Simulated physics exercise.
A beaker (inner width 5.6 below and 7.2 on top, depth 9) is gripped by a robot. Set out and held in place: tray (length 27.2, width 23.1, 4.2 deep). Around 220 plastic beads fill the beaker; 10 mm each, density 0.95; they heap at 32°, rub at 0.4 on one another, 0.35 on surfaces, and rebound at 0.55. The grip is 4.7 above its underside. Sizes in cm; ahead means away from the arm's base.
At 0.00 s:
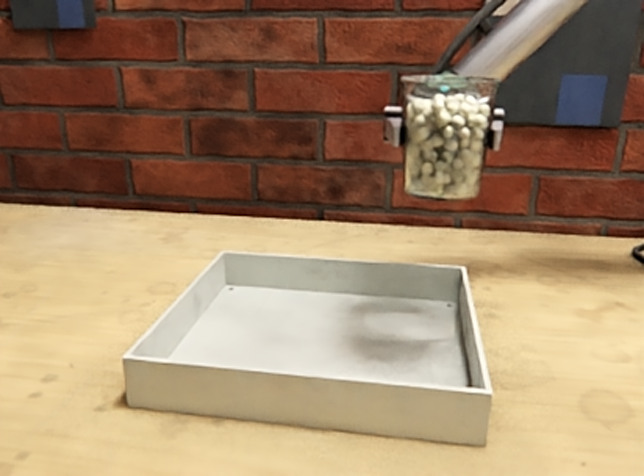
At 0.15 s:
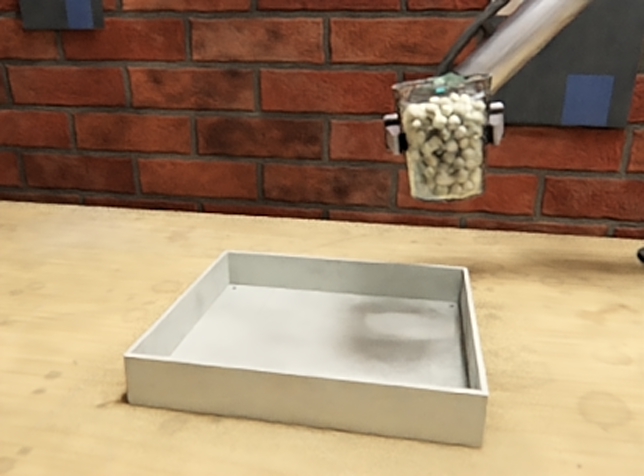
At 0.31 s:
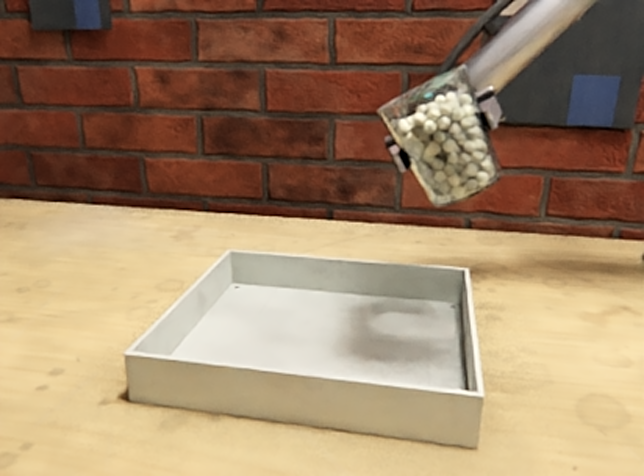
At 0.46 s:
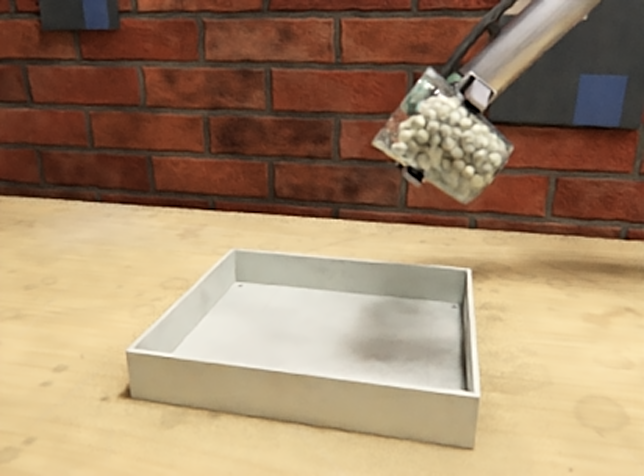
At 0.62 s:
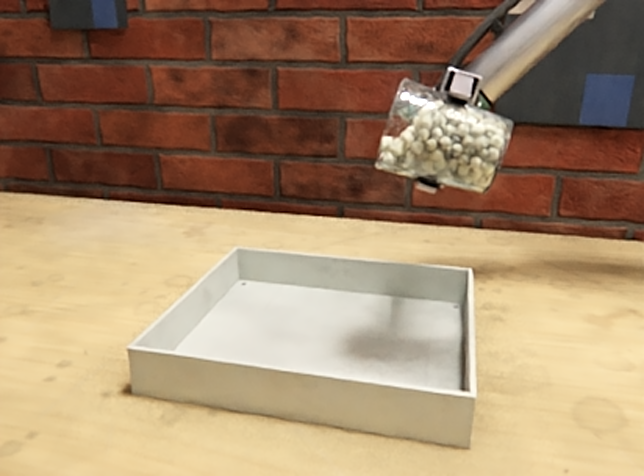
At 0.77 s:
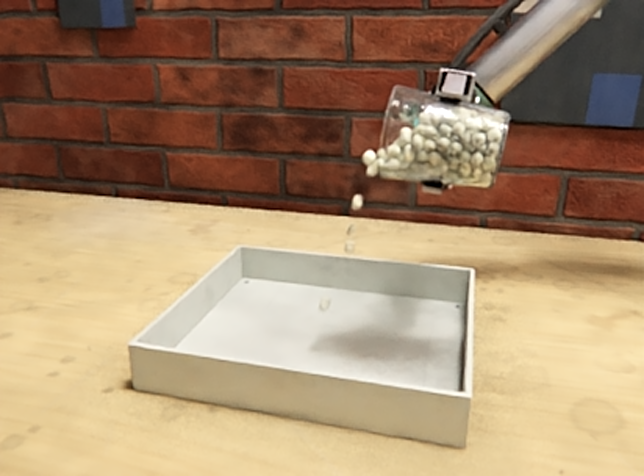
Clear beaker of pale beads tilting left in a robot gripper above a grey tray, first few beads dropping out.
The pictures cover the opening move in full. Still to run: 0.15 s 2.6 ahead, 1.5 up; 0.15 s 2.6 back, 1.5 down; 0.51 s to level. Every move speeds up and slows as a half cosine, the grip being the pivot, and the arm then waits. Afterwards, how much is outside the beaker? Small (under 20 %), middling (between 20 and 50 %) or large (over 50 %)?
A middling share, between 20 and 50 %, ends outside the beaker.
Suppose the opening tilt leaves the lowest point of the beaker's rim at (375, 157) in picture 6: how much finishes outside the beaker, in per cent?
Some 10 per cent.
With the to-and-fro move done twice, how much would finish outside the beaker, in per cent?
In that case some 60 per cent.
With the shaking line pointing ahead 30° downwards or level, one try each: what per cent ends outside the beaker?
Some 30 and 40 per cent.
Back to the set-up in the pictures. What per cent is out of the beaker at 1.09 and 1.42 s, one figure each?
In turn: 30, 35.
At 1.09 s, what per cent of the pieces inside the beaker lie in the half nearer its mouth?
Some 60 per cent.
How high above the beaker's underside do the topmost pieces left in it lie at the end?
About 7.0 cm.
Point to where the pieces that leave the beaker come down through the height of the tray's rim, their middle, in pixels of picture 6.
Around (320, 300).
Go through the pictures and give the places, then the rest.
The first frame shows beaker middle at (445, 139), level; upper third of the load around (447, 117), from x 410 to 485, top at y 105; 219 in the beaker.
The second frame shows beaker middle at (445, 140), tilted 8° forward; upper third of the load around (445, 119), from x 410 to 480, top at y 105.
The third frame shows beaker middle at (445, 142), tilted 29° forward; upper third of the load around (446, 123), from x 400 to 490, top at y 100.
The fourth frame shows beaker middle at (445, 142), tilted 54° forward; upper third of the load around (443, 124), from x 395 to 500, top at y 105.
The fifth frame shows beaker middle at (445, 142), tilted 75° forward; upper third of the load around (453, 128), from x 385 to 500, top at y 105.
The sixth frame shows beaker middle at (445, 142), tilted 83° forward; upper third of the load around (460, 130), from x 325 to 495, top at y 115; 214 in the beaker, 1 in the tray, 4 in flight or on a rim.
After 1.09 s, tilted 83° forward, highest piece 21 above the table; 153 in the beaker, 30 in the tray, 36 in flight or on a rim.
After 1.42 s, tilted 19° forward, highest piece 23 above the table; 137 in the beaker, 80 in the tray, 2 in flight or on a rim.
After 1.78 s, level, highest piece 23 above the table; 137 in the beaker, 82 in the tray.
After 2.83 s, level, highest piece 23 above the table; 137 in the beaker, 82 in the tray.
At rest, 137 in the beaker, 82 in the tray. That is 37 % outside the beaker.
